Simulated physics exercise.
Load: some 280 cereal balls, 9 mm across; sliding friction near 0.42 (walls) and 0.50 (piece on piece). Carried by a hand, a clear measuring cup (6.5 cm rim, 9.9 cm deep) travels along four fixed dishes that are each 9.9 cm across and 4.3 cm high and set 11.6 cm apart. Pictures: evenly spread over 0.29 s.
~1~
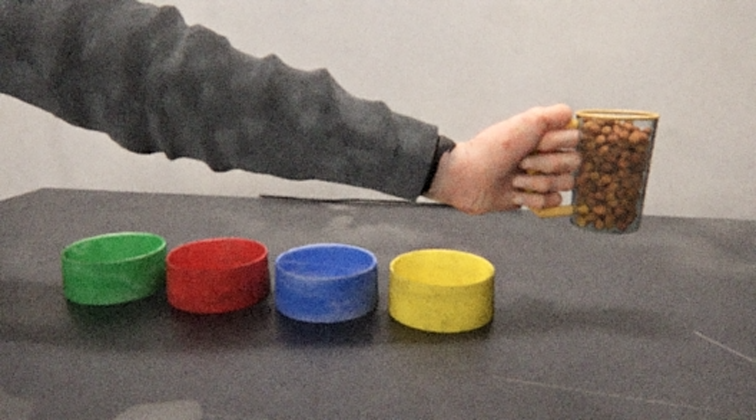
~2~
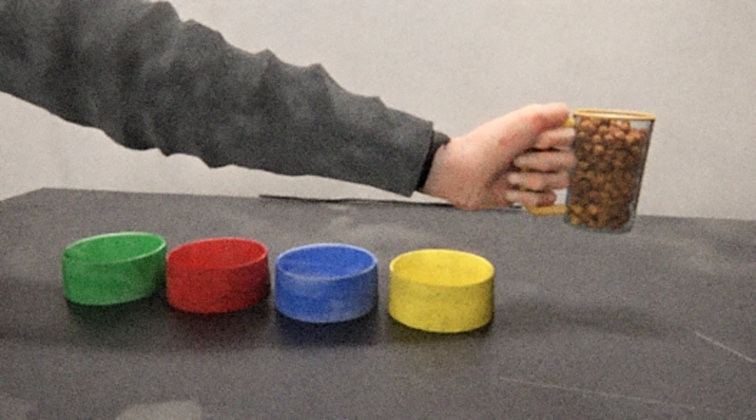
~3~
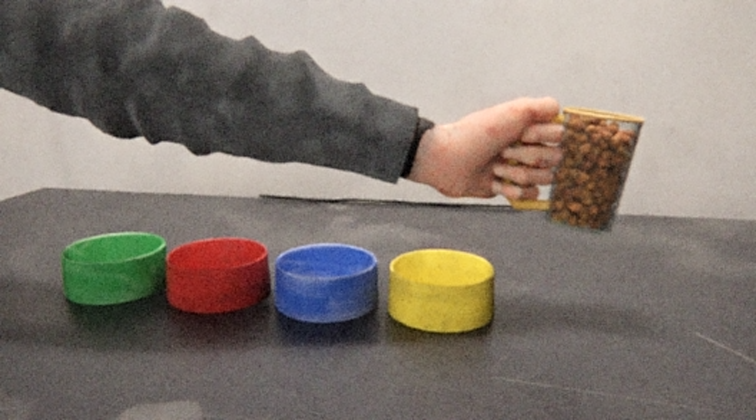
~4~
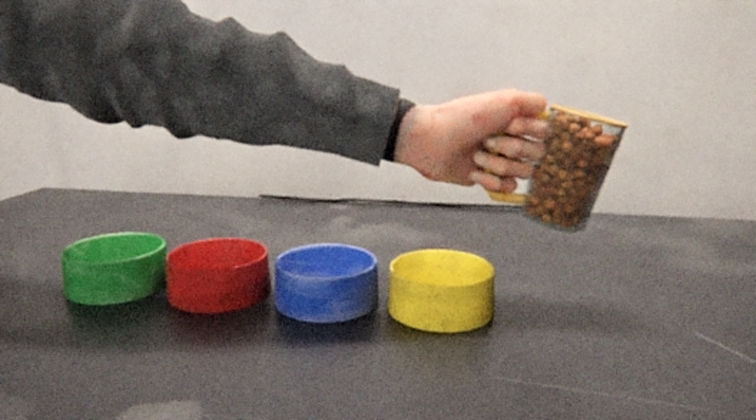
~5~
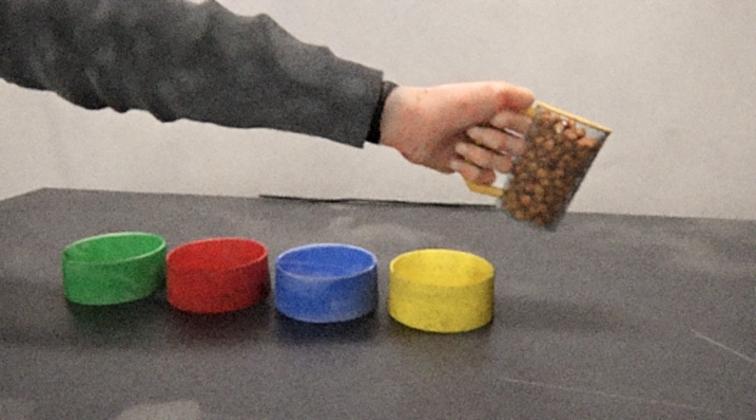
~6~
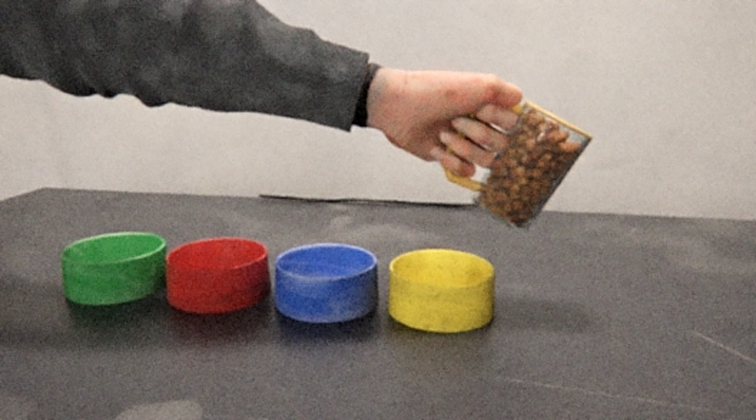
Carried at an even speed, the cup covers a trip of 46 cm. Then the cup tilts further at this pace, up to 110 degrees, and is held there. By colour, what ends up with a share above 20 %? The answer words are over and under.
Red: Over. Blue: Over. Green: Under. Yellow: Under. Counter: Under.
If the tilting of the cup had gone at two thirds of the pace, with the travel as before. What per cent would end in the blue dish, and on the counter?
Then blue 0 and counter 0.
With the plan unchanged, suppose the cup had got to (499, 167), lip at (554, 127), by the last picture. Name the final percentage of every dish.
It'd finish with red at 100, blue at 0, green at 0 and yellow at 0.
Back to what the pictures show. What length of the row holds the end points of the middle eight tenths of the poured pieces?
Close to 16 centimetres along the dishes.
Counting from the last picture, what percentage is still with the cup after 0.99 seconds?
Close to 50 % of the load.
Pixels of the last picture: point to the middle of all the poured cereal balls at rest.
Close to pixel (269, 284).
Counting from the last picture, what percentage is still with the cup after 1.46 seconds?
Roughly 20 per cent of the load.
Then, 0.59 s after the last picture, tilt 98 degrees; cup holds 100 %.
Then, 0.99 s after the last picture, tilt 110 degrees; cup holds 50 %, blue 40 %.
Then, 1.46 s after the last picture, tilt 110 degrees; cup holds 20 %, red 30 %, blue 40 %.
In the end, red 50 %, blue 40 %, green 0 %, yellow 0 %, counter 10 %.
